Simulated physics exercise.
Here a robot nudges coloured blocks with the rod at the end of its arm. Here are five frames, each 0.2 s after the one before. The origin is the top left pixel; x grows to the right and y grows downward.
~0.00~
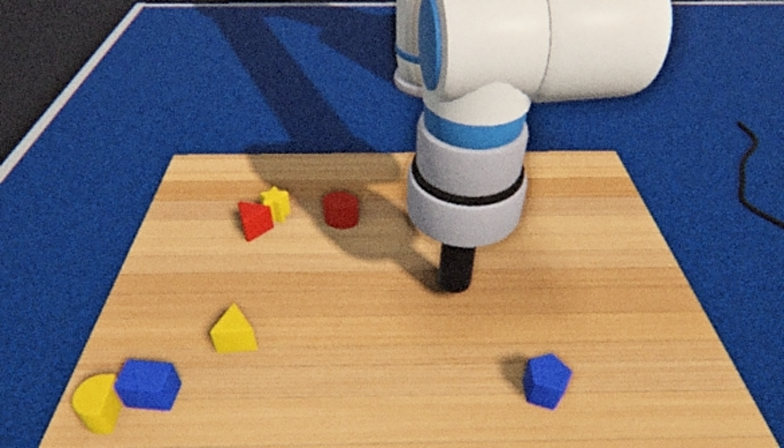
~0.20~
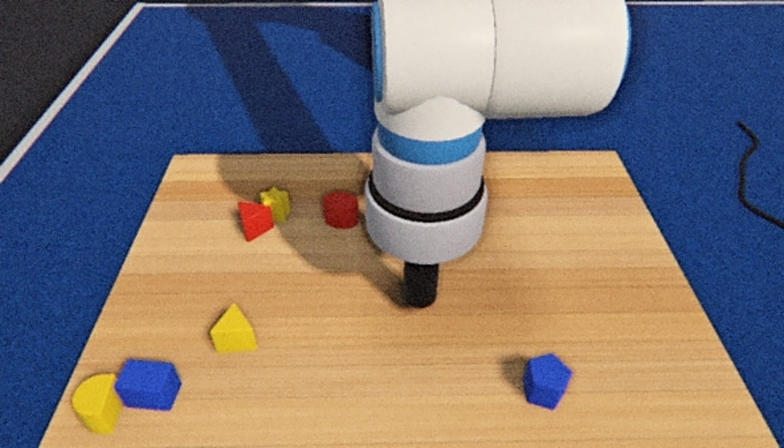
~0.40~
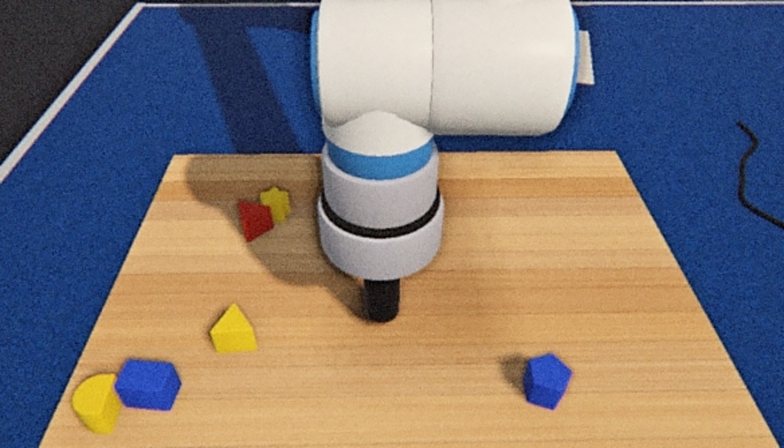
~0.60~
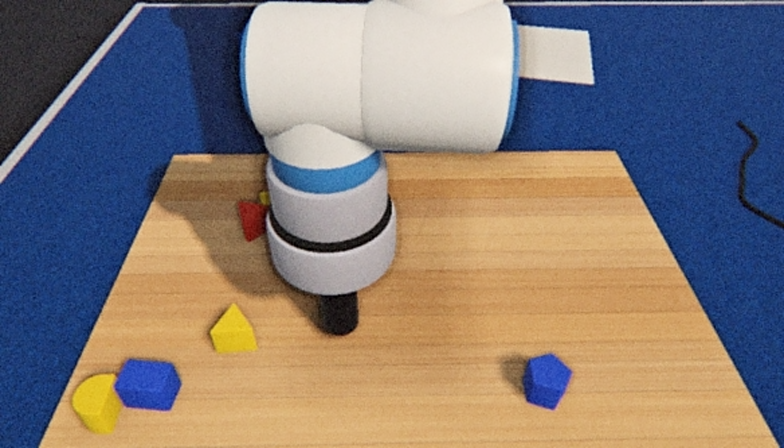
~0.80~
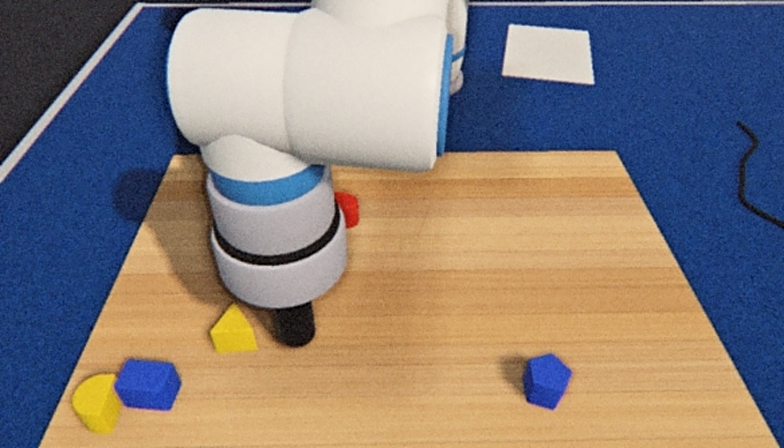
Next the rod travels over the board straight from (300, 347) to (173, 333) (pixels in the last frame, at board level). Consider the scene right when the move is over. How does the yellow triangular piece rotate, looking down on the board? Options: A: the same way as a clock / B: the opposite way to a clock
That would be A.
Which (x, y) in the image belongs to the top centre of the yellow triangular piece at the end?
It should be at about (134, 312).
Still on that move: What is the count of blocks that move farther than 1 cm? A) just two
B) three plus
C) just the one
I choose C.
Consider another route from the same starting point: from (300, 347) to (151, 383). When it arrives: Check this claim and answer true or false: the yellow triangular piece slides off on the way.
That is true.
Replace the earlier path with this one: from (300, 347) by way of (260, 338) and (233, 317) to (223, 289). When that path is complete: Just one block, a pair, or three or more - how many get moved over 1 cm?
The number is one.
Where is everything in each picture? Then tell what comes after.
Rod's lower end at (454, 283); blue rectangle at (143, 374); yellow triangular piece at (232, 321), in the first frame.
Rod at (420, 297); blocks still, in the second frame.
Rod at (382, 311); blocks still, in the third frame.
Rod at (341, 324); blocks still, in the fourth frame.
Rod at (298, 335); blue rectangle at (143, 374); yellow triangular piece at (232, 321), in the fifth frame.
The first path, step by step. One third of the way, rod at (254, 330); yellow triangular piece at (220, 322), turned 25° clockwise.
Two thirds of the way, rod at (211, 325); yellow triangular piece at (177, 316), turned 30° clockwise.
At the end, rod at (168, 321); blue rectangle still; yellow triangular piece at (134, 312), turned 35° clockwise.
